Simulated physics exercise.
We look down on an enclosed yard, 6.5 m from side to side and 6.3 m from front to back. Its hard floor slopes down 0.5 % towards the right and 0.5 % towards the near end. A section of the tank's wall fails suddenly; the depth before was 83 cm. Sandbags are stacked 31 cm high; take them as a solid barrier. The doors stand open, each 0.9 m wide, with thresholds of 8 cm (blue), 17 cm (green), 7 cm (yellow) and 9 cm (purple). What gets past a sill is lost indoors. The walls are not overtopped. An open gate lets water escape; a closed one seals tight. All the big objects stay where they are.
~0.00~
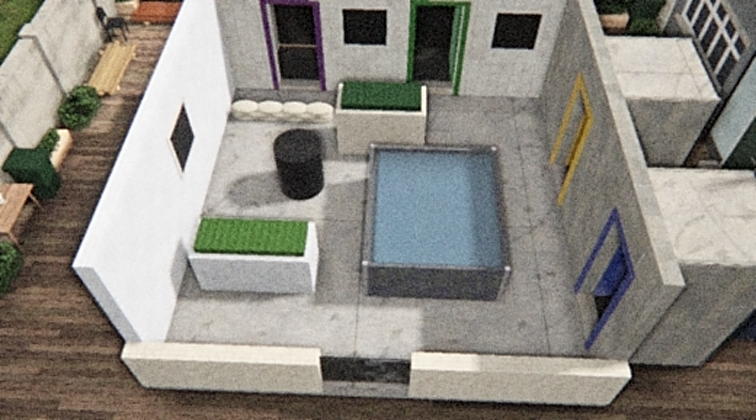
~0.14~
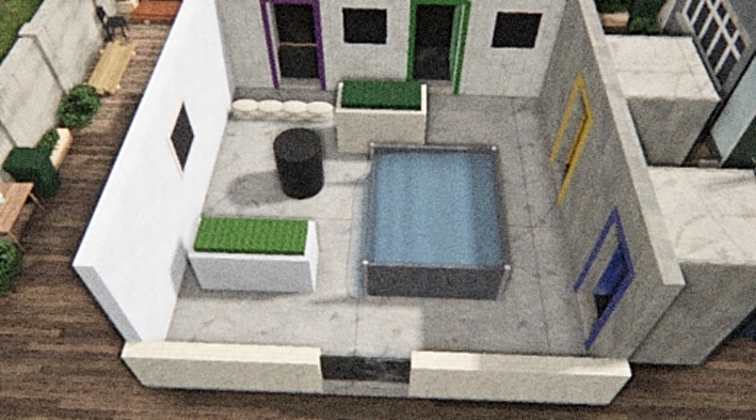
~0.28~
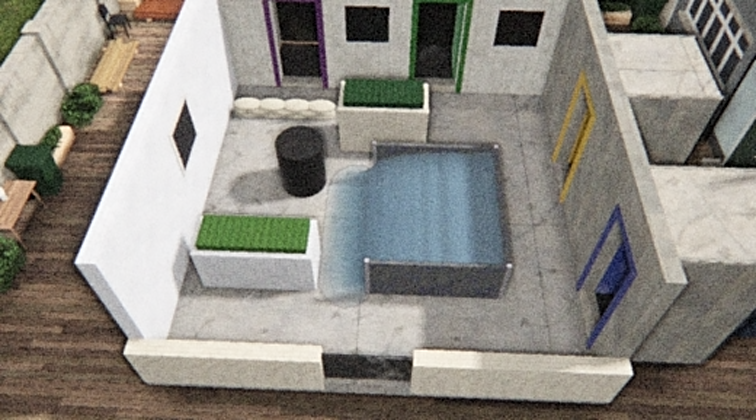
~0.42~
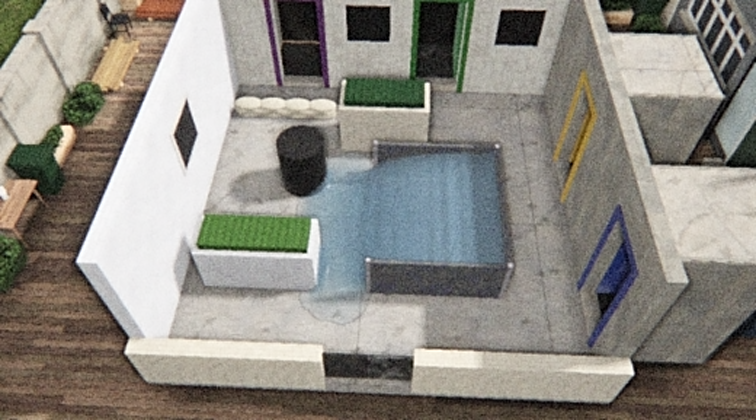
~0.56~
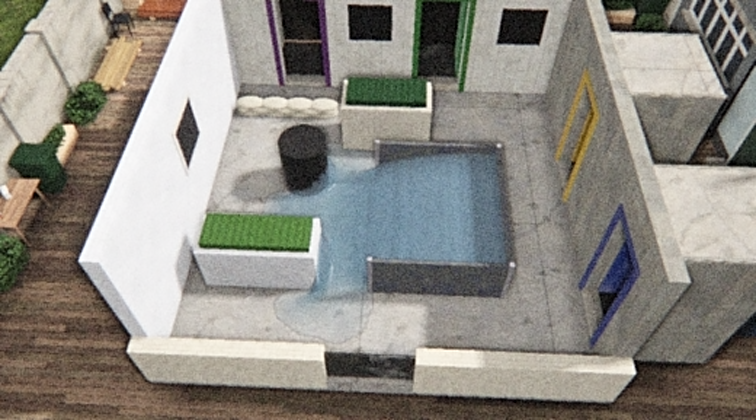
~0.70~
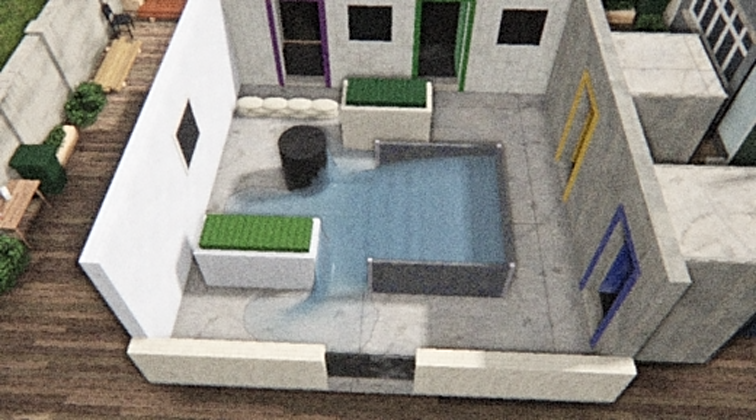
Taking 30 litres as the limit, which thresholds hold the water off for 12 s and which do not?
Door by door: At the blue door it exceeds the limit; at the green door it stays under the limit; at the yellow door it goes over the limit; at the purple door it stays under the limit.
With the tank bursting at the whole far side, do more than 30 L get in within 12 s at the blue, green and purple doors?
Against that limit: Blue above, green above, purple past it.
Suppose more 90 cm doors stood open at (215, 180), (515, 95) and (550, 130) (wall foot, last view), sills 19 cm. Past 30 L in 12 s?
In that order: Over, below, below.
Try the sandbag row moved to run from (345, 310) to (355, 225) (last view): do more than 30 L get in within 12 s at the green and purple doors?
Against that limit: Green below, purple above.
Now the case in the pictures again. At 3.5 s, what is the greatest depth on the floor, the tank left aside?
Roughly 38 cm.
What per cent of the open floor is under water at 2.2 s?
Some 50 per cent of it.
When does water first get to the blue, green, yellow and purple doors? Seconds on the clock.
Blue 3.2 s, green 2.6 s, yellow 3.2 s, purple 2.2 s.
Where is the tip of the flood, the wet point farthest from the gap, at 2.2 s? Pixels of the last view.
At about (242, 85).
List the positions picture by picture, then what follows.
The tank at (434, 206) is whole and still, 83 cm deep, in the first picture.
The front is at a hidden place, 1.3 m from the gap at (371, 223); 0.6 m2 of floor is under water; 83 cm left at the back of the tank, in the second picture.
The front is at (338, 301), 1.5 m from the gap at (373, 222); 2.1 m2 of floor is under water; 83 cm left at the back of the tank, in the third picture.
The front is at (319, 313), 1.9 m from the gap at (374, 223); 3.5 m2 of floor is under water; 80 cm left at the back of the tank, in the fourth picture.
The front is at (286, 317), 2.2 m from the gap at (376, 222); 5.1 m2 of floor is under water; 72 cm left at the back of the tank, in the fifth picture.
Water pours out at (376, 223) and has run 2.7 m, to (251, 327); typically 12 cm deep outside, 71 cm at the tank's back, in the sixth picture.
After 1.4 s water covers 35 % of the floor and is deepest (55 cm) near (215, 218); blue door not reached, green door not reached, yellow door not reached, purple door not reached.
After 2.2 s water covers 50 % of the floor and is deepest (51 cm) near (171, 337); blue door not reached, green door not reached, yellow door not reached, purple door 1 cm at the sill, 0 L in.
After 3.5 s water covers 75 % of the floor and is deepest (38 cm) near (168, 348); blue door 12 cm at the sill, 0 L in, green door 2 cm at the sill, 0 L in, yellow door 6 cm at the sill, 0 L in, purple door 6 cm at the sill, 1 L in.
After 7.0 s water covers 95 % of the floor and is deepest (21 cm) near (565, 215); blue door 19 cm at the sill, 105 L in, green door 4 cm at the sill, 0 L in, yellow door 13 cm at the sill, 37 L in, purple door 7 cm at the sill, 5 L in.
After 12.0 s water covers 95 % of the floor and is deepest (18 cm) near (543, 95); blue door 14 cm at the sill, 231 L in, green door 13 cm at the sill, 0 L in, yellow door 12 cm at the sill, 96 L in, purple door 4 cm at the sill, 5 L in.
